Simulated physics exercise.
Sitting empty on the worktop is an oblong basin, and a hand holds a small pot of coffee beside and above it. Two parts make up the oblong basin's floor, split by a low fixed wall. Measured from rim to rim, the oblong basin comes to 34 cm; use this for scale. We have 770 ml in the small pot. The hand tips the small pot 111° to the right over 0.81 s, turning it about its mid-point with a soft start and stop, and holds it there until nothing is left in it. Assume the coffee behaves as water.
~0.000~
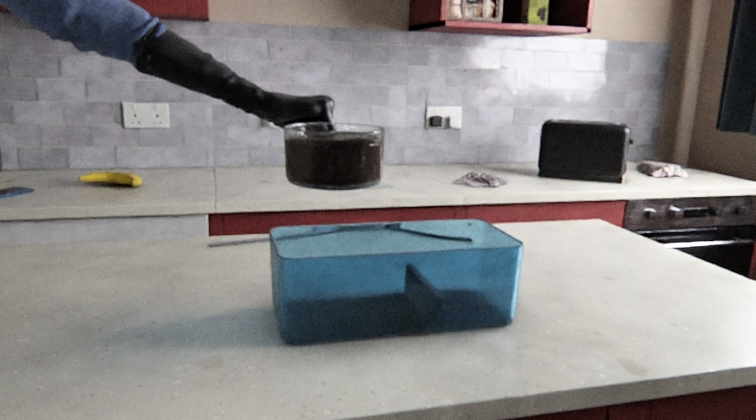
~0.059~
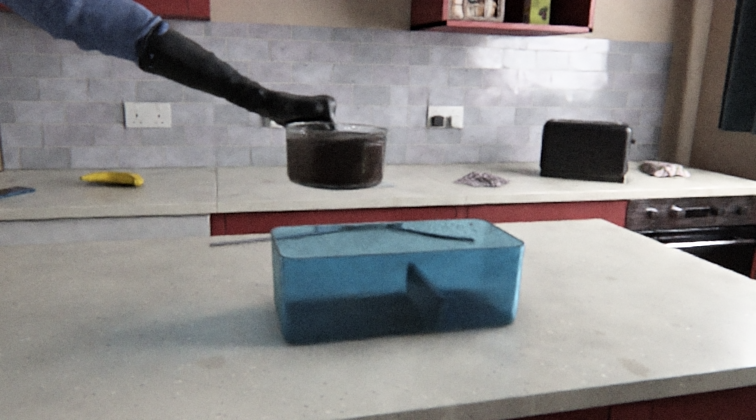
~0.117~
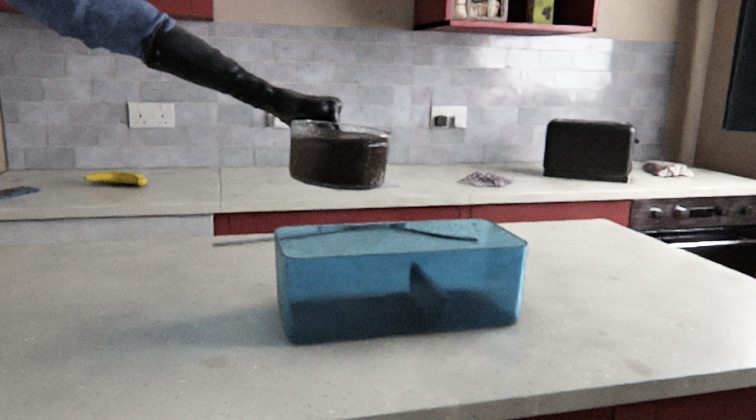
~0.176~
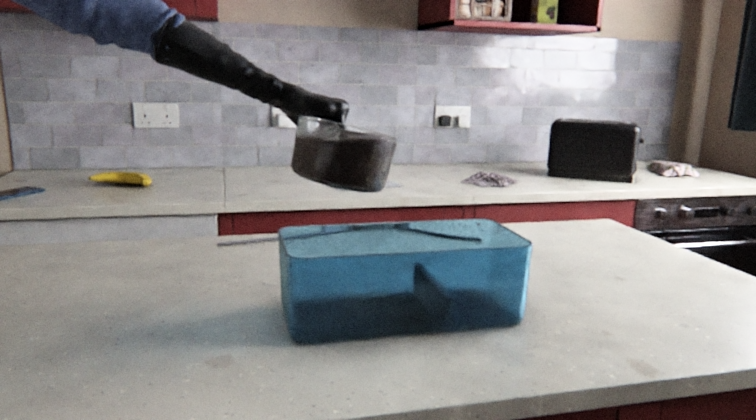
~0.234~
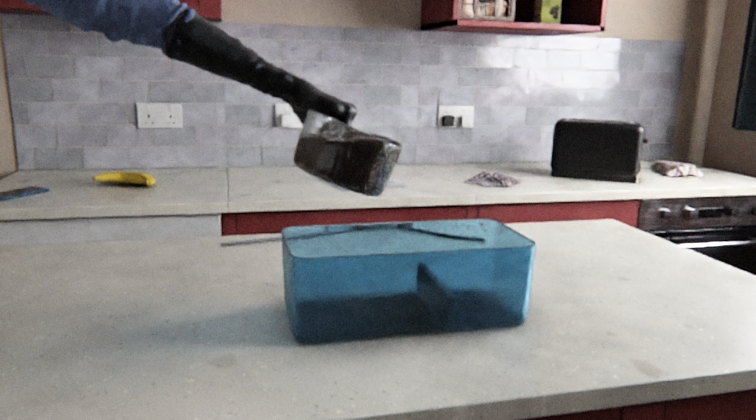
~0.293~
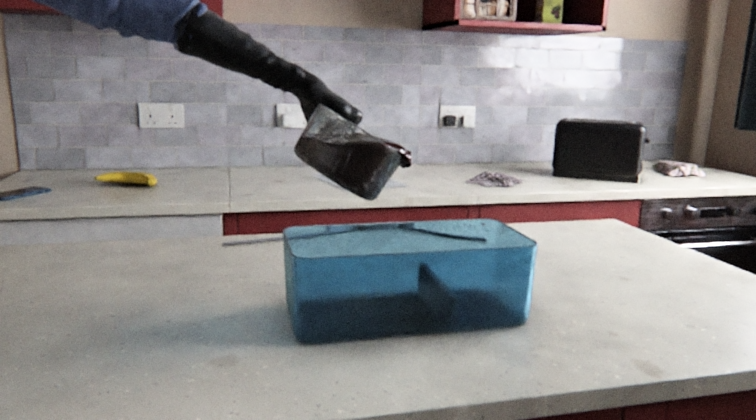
A kitchen with grey wall tiles is seen from just above a pale worktop. A translucent blue oblong basin sits on it, beneath a small clear pot of dark liquid held by a black-gloved hand, with a yellow banana and black toaster on the counter behind. The hand tips the pot rightward, gently then faster, until liquid reaches its lower rim, while the view shifts slightly.
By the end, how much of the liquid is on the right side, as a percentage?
Around 32 percent.
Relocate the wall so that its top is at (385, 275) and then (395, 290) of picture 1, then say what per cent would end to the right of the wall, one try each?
The first try gives 80 percent and the second 70 percent.
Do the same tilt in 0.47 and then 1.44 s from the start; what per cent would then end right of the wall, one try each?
Near 15 in a hundred on the first go and near 50 in a hundred on the second.
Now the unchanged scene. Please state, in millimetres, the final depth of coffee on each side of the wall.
I'd say close to 16 mm on the left, close to 16 mm on the right.
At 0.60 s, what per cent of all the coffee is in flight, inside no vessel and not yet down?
Some 32 per cent, I reckon.
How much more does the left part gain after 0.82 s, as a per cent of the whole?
Close to 6% of the whole.
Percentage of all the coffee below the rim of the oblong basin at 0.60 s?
Estimate - around 42 in a hundred parts.
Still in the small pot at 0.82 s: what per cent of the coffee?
Close to 3 percent of the whole amount.
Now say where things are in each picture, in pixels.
In the first frame, it leans 0°; its right rim is at (382, 129); the coffee meets the walls at (287, 136) and (380, 136); the oblong basin's rim runs from (274, 244) to (503, 233); the wall's top is at (424, 280).
In the second frame, it leans 1°; its right rim is at (385, 130); the coffee meets the walls at (288, 136) and (381, 136).
In the third frame, it leans 6°; its right rim is at (389, 134); the coffee meets the walls at (293, 135) and (386, 137).
In the fourth frame, it leans 12°; its right rim is at (395, 140); the coffee meets the walls at (298, 136) and (392, 138).
In the fifth frame, it leans 21°; its right rim is at (399, 148); the coffee meets the walls at (301, 137) and (396, 143); 1 per cent is over the edge.
In the sixth frame, it leans 32°; its right rim is at (400, 158); the coffee meets the walls at (300, 138) and (397, 150); 5 per cent is over the edge.
By 0.60 s the tilt is 93° and 26 per cent is still to pour, 18 is left of the wall and 23 right of it.
By 0.82 s the tilt is 111° and 3 per cent is still to pour, 59 is left of the wall and 33 right of it.
By 1.06 s the tilt is 111° and 0 per cent is still to pour, 65 is left of the wall and 32 right of it.
By 1.31 s the tilt is 111° and 0 per cent is still to pour, 65 is left of the wall and 33 right of it.
At rest 65 per cent lies left of the wall, 32 right of it and 2 outside.
